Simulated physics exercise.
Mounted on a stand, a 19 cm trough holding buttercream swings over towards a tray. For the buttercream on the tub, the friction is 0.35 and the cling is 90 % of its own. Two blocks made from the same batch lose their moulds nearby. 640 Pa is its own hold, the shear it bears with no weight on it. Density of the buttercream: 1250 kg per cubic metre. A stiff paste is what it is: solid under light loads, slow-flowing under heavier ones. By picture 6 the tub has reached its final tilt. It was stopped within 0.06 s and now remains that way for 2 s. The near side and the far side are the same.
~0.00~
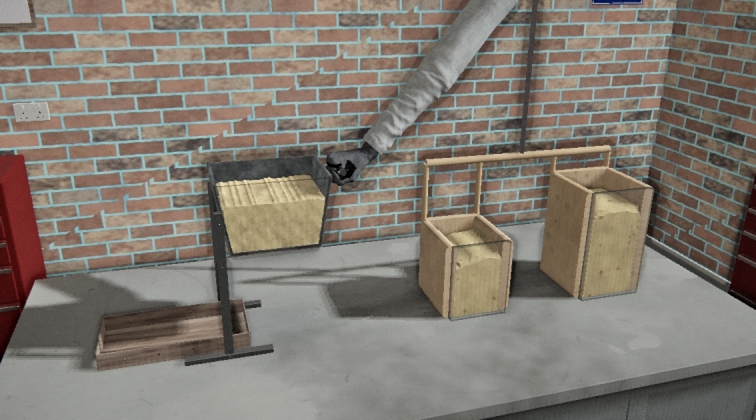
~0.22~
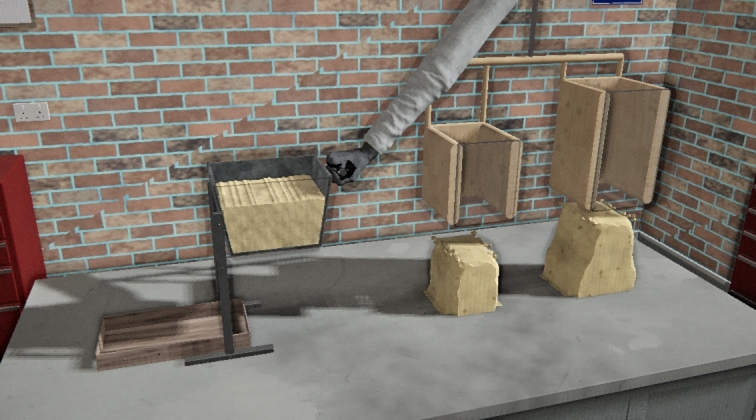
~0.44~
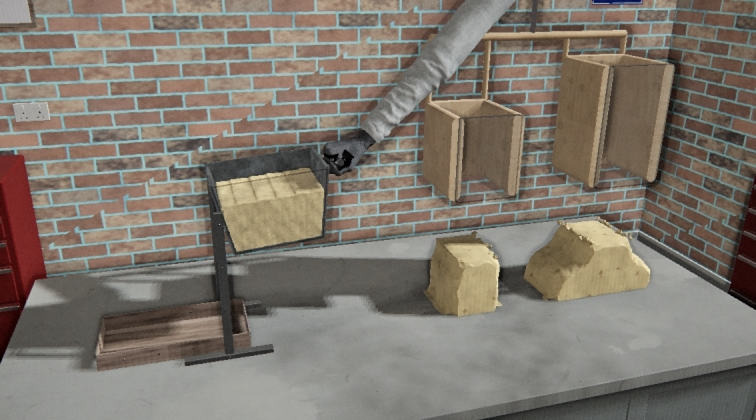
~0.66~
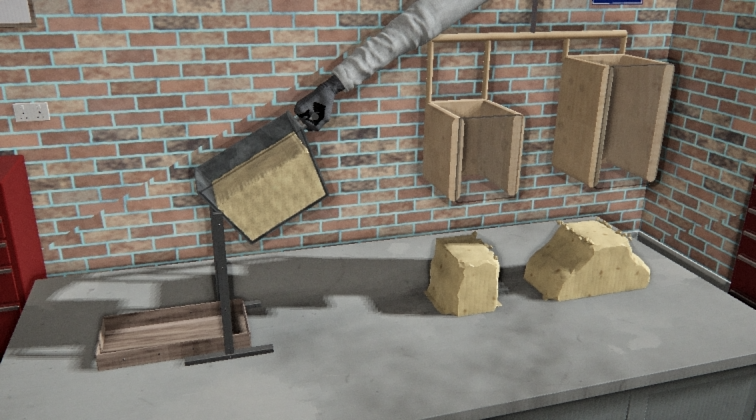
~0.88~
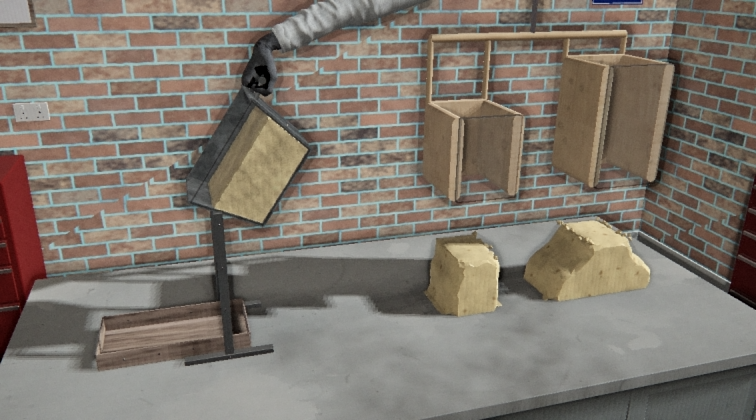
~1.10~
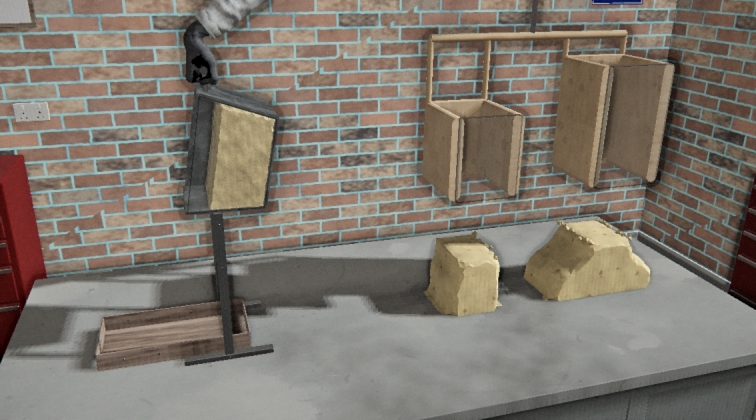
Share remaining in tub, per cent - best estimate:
Approx. 99 %.
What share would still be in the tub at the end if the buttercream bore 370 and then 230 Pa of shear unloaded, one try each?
First 50 %, second 40 %.
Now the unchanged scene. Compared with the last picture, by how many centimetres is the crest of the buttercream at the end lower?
About 5 cm.
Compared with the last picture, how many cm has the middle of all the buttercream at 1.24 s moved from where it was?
Measured shift, roughly 2 cm.
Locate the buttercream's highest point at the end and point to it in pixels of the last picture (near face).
At about (204, 131).
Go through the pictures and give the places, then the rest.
In the first picture, handle-side rim at (329, 177), tilt 0 degrees; highest point of the buttercream at (321, 198); test blocks 20 cm, 31 cm high (left to right).
In the second picture, handle-side rim at (329, 177), tilt 0 degrees; highest point of the buttercream at (321, 198); test blocks 19 cm, 26 cm high (left to right).
In the third picture, handle-side rim at (326, 168), tilt 5 degrees; highest point of the buttercream at (319, 190); test blocks 19 cm, 19 cm high (left to right).
In the fourth picture, handle-side rim at (299, 129), tilt 29 degrees; highest point of the buttercream at (304, 152); test blocks 19 cm, 19 cm high (left to right).
In the fifth picture, handle-side rim at (250, 101), tilt 56 degrees; highest point of the buttercream at (271, 120); test blocks 19 cm, 19 cm high (left to right).
In the sixth picture, handle-side rim at (198, 97), tilt 79 degrees; highest point of the buttercream at (221, 108); test blocks 19 cm, 19 cm high (left to right).
By 1.24 s, the tub is at 80 degrees and holds 100 %.
By 1.41 s, the tub is at 80 degrees and holds 100 %.
By 1.58 s, the tub is at 80 degrees and holds 99 %.
By 1.75 s, the tub is at 80 degrees and holds 99 %.
By 3.10 s, at the end, the tub is at 80 degrees and holds 99 %.
